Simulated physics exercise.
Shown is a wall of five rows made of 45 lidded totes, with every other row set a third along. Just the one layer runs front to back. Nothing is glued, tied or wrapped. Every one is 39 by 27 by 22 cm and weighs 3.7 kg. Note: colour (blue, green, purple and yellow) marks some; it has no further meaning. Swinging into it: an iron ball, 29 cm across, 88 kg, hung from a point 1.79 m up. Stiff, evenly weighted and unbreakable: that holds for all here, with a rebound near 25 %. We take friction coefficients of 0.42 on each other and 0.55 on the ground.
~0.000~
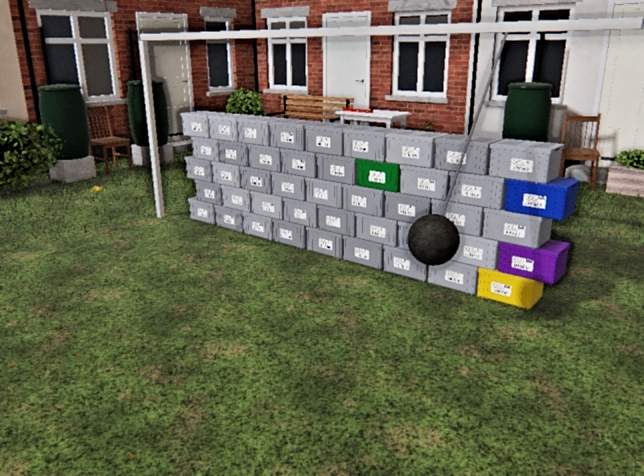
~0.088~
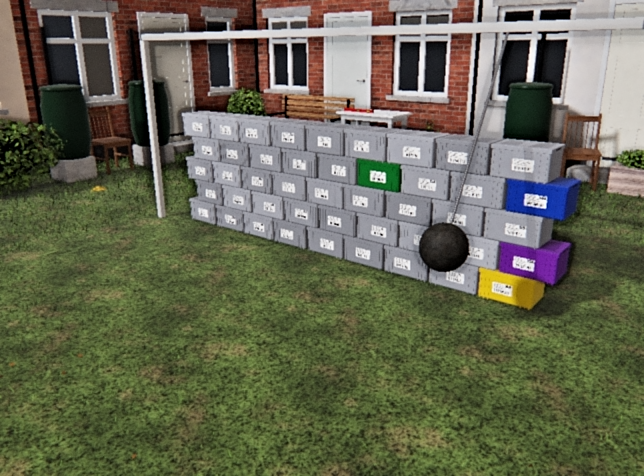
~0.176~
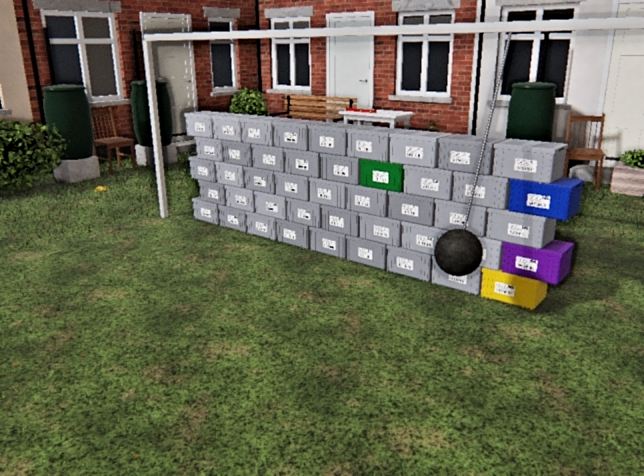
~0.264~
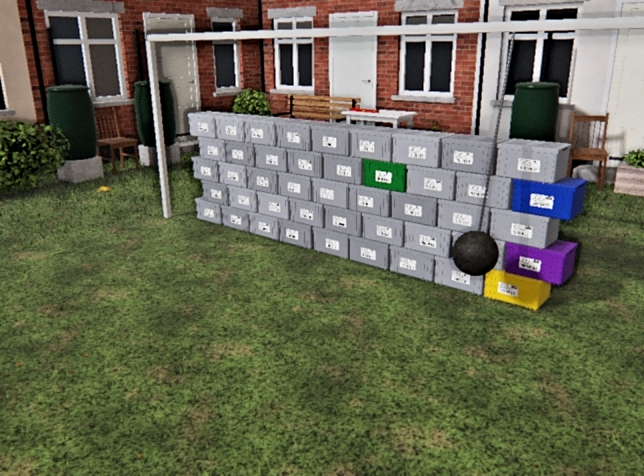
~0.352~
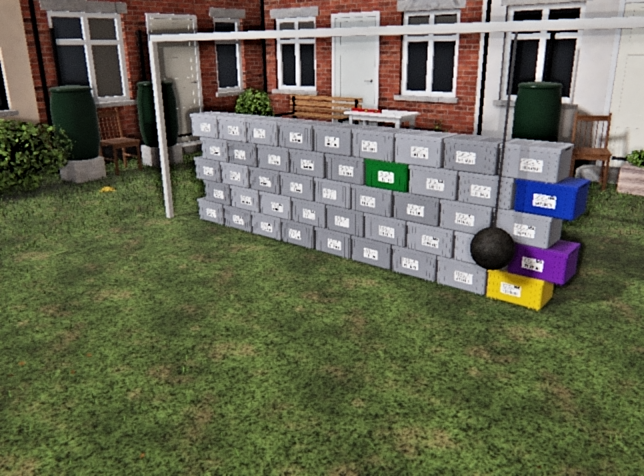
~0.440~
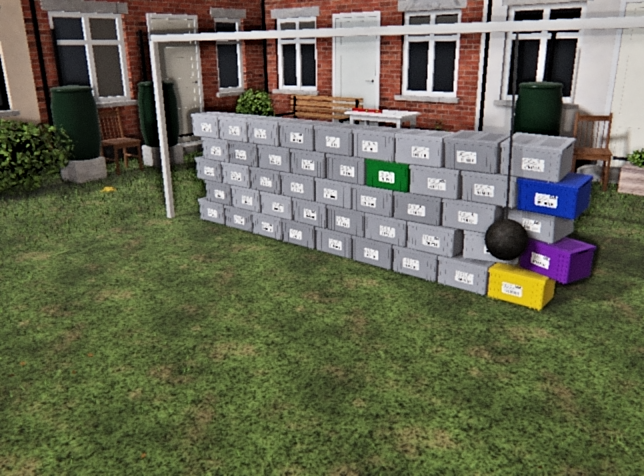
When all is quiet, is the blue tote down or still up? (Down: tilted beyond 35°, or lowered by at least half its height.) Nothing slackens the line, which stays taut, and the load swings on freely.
End state for the tote: Down.
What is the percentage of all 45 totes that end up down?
20 per cent.
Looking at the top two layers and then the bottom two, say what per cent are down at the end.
That's 20% up top and 10% at the bottom.
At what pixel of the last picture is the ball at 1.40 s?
Around (521, 206).
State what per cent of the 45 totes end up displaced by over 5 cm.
25 in a hundred end up shifted.
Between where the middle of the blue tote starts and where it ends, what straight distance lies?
It finishes around 75 cm from its starting point.
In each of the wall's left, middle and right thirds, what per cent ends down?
In percent, the thirds read 0 on the left, 0 in the middle and 50 on the right.
After 0.70 s, line 26° past plumb; 3 of the 45 totes down; blue tote leaning 58°, 17 cm lower; purple tote leaning 29°, 12 cm lower.
After 1.40 s, line 26° past plumb; 7 of the 45 totes down; blue tote leaning 51°, 43 cm lower; yellow tote shifted 8 cm.
At rest (4.0 s), line 11° past plumb; 8 of the 45 totes down; blue tote 66 cm lower; purple tote 22 cm lower; green tote unmoved. As the last picture would show them, middles, blue tote near (552, 271), purple tote near (601, 283).
